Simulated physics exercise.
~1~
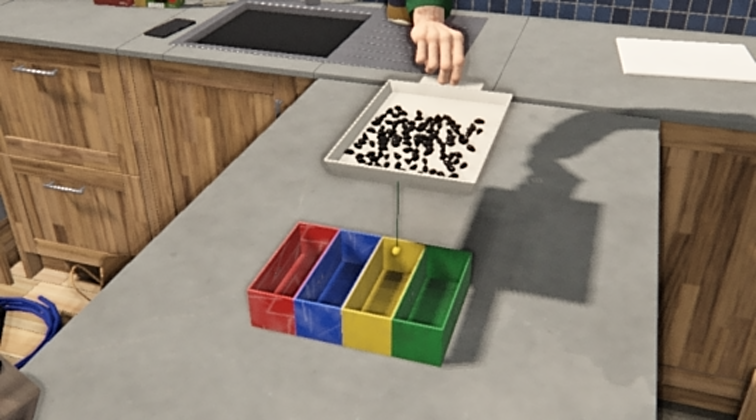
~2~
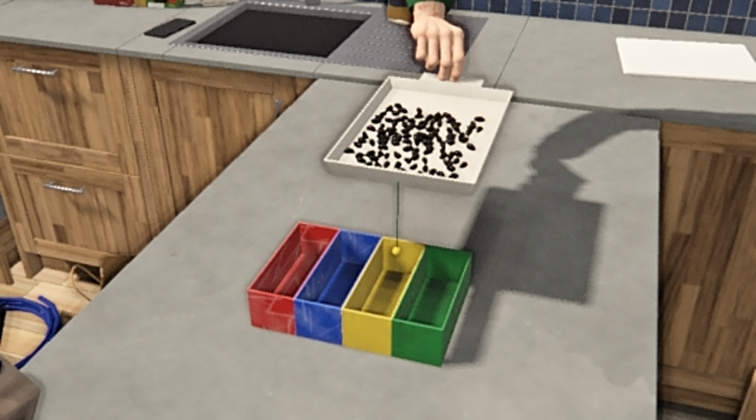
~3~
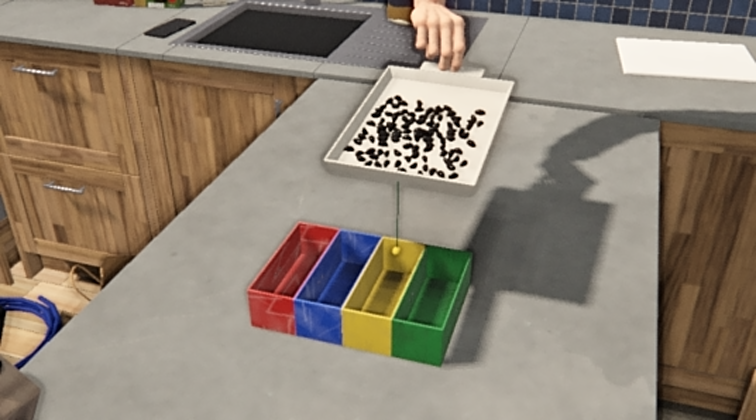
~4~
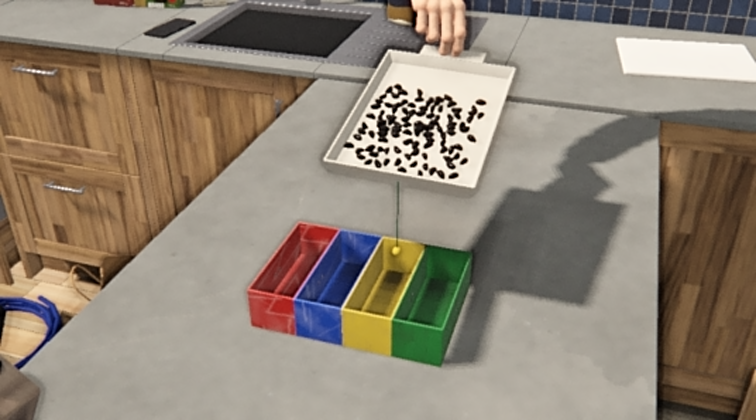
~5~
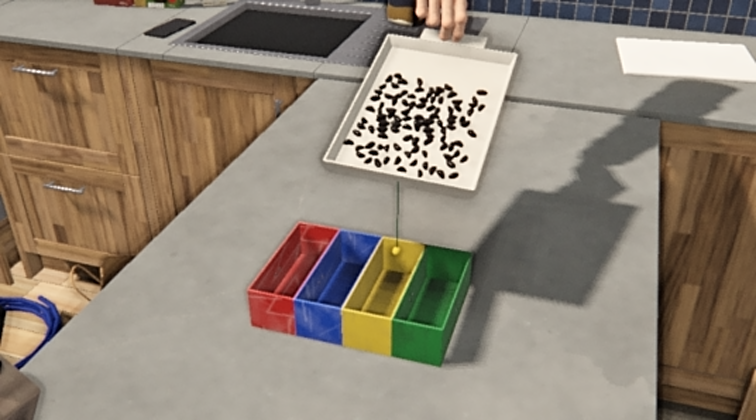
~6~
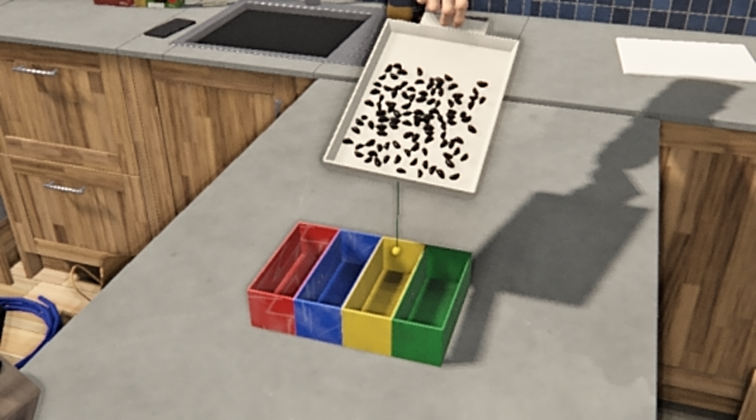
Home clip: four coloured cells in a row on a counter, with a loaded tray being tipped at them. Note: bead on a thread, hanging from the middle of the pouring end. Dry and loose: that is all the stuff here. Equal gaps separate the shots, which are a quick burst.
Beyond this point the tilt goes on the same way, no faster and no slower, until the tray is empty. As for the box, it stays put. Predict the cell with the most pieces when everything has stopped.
I would say the green cell.
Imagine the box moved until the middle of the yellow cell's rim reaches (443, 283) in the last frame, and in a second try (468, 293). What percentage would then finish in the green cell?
Trial 1 around 10 percent, trial 2 around 0 percent.
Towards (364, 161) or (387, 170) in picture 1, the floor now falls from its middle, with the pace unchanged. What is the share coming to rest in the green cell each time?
Close to 0 percent first and close to 10 percent second.
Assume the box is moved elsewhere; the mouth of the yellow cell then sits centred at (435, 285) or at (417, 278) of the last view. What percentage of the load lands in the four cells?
Close to 100 in a hundred, then close to 100 in a hundred.
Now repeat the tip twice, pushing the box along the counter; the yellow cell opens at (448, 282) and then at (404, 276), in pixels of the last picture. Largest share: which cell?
That yellow cell; the cell in green.
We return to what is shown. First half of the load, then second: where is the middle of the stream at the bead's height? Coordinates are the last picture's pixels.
At (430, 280) for the first part, then at (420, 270) for the others.
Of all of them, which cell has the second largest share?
Rank 2: The cell in yellow.
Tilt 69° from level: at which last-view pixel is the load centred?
Near (415, 174).
Shortly afterwards, tray tipped steeply; the bulk on the tray; a little falling or outside the box.
Next, tray tipped past a quarter turn; near a third in the green cell; near a quarter in the yellow cell; a little in the blue cell; near a quarter falling or outside the box.
Some moments later, tray tipped past a quarter turn; near half in the green cell; near a quarter in the yellow cell; a little in the blue cell; near a quarter falling or outside the box.
In the end, tray tipped past a quarter turn; near half in the green cell; near a quarter in the yellow cell; a little in the blue cell; none at all in the red cell; near a quarter outside the box.
